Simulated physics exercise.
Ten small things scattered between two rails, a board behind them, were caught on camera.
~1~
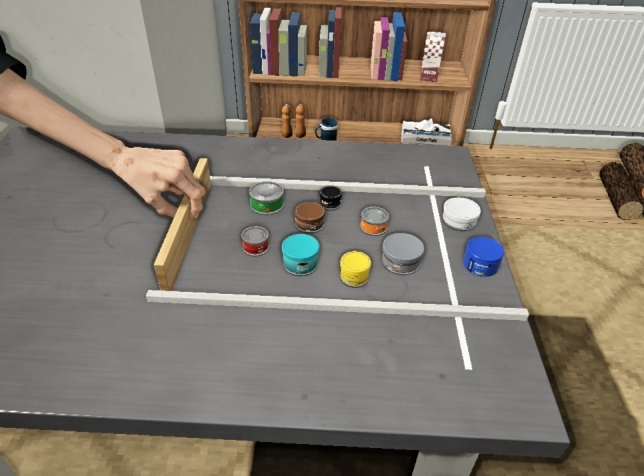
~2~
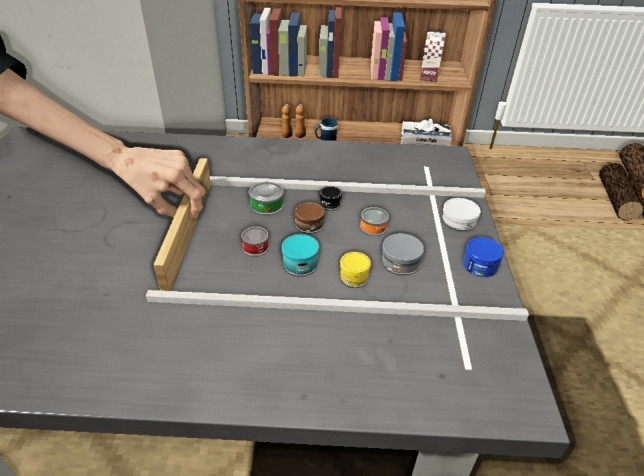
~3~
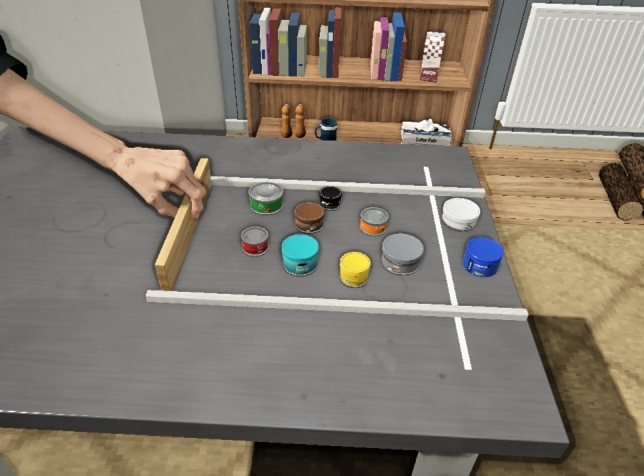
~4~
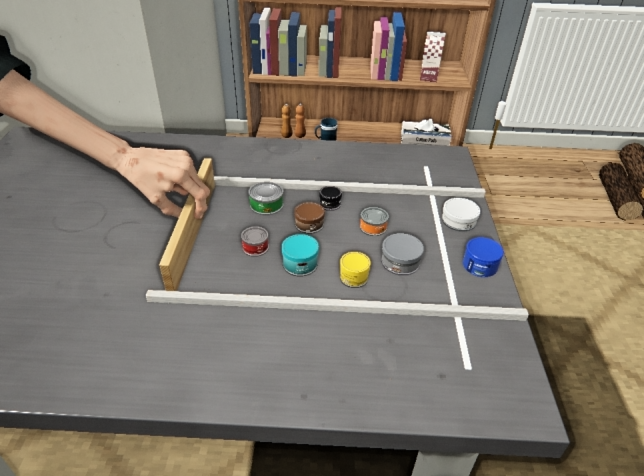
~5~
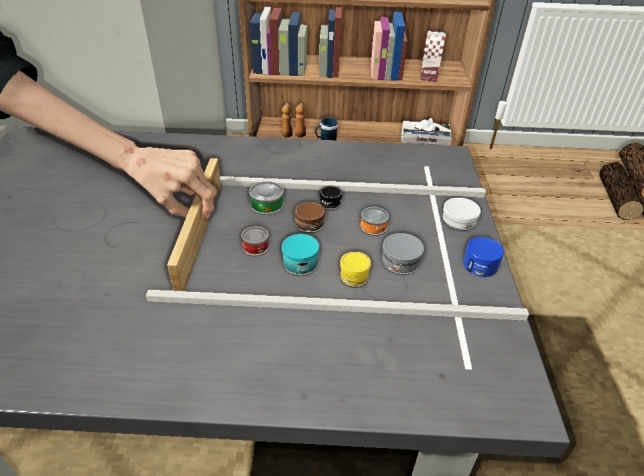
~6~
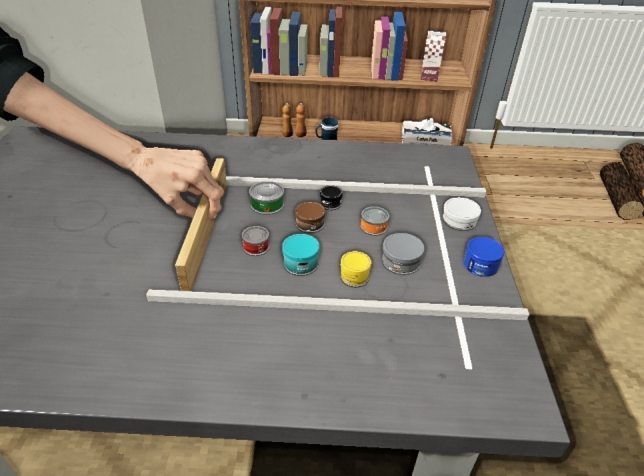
In the video, small colourful round containers sit between two white rails on a dark table, two of them beyond a white line, while a hand holds a wooden board still, then slides it slightly right towards the unmoving group.
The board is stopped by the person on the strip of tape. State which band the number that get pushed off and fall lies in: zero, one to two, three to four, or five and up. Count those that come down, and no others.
All but one or two remain.
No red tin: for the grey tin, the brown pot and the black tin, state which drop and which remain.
In that case the grey tin stays where it is, the brown pot stays where it is, the black tin stays where it is.
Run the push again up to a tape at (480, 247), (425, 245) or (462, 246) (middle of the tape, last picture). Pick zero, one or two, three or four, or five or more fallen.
Lab note - count per position: More than four; zero; three to four.
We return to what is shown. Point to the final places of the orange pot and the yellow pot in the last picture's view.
The orange pot at (486, 232), the yellow pot at (471, 291).
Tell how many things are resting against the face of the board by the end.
The count in contact is 5.
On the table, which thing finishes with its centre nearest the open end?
Foremost one: White tin.
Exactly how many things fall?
Total: 1.
Soon after, none off yet; blue tub at rest near (483, 257); white tin at rest near (461, 214); grey tin at rest near (403, 254).
After that, none off yet; blue tub at rest near (485, 257); white tin at rest near (463, 214); grey tin displaced about its own width near (448, 248).
In the end, the number that fall off is one or two; gone, blue tub.
